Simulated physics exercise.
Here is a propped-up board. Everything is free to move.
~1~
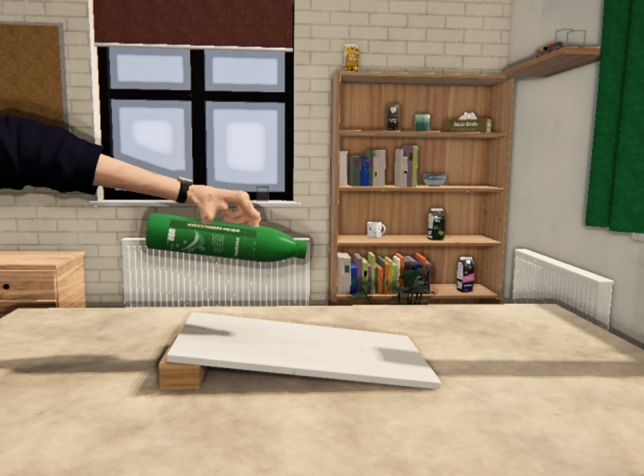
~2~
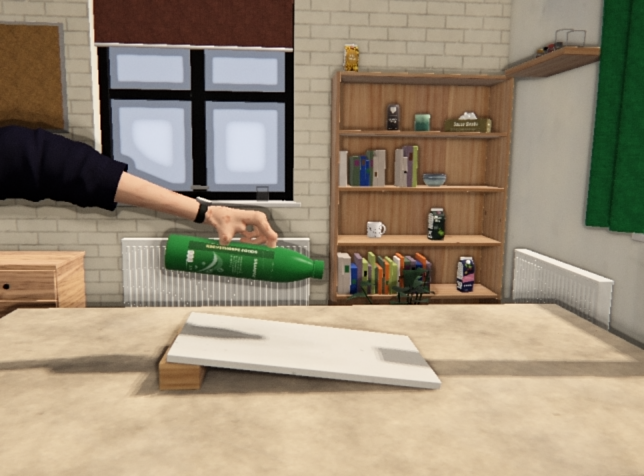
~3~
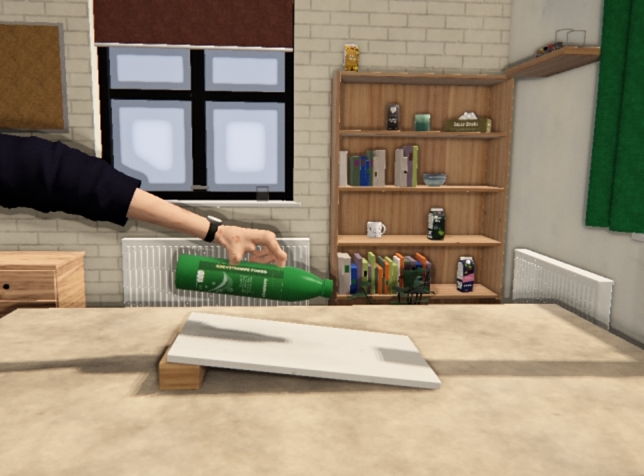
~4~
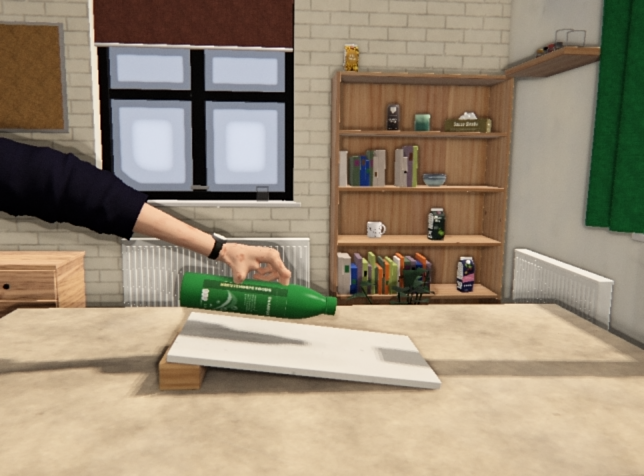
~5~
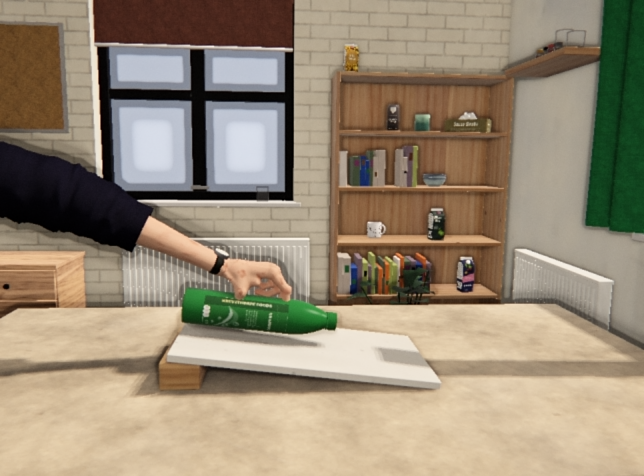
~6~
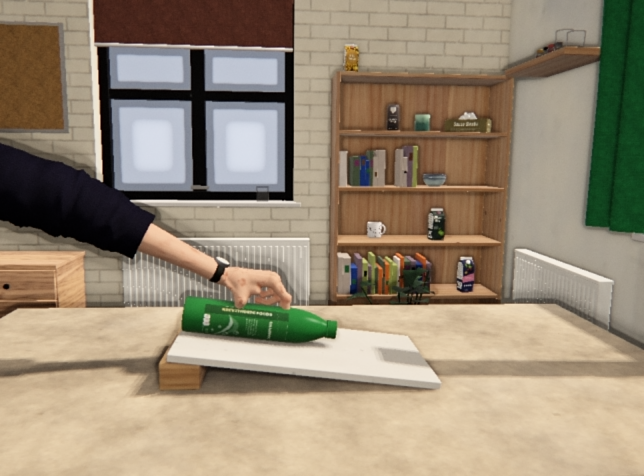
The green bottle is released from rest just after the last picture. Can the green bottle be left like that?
In the end the green bottle keeps its place.
Then, 0.20 s later than the last frame, all is still.
Then, 0.50 s later than the last frame, green bottle resting near (261, 322).
When it is over, it is as before. End places, in pixels of the last picture, green bottle near (261, 322). The green bottle remains at rest.
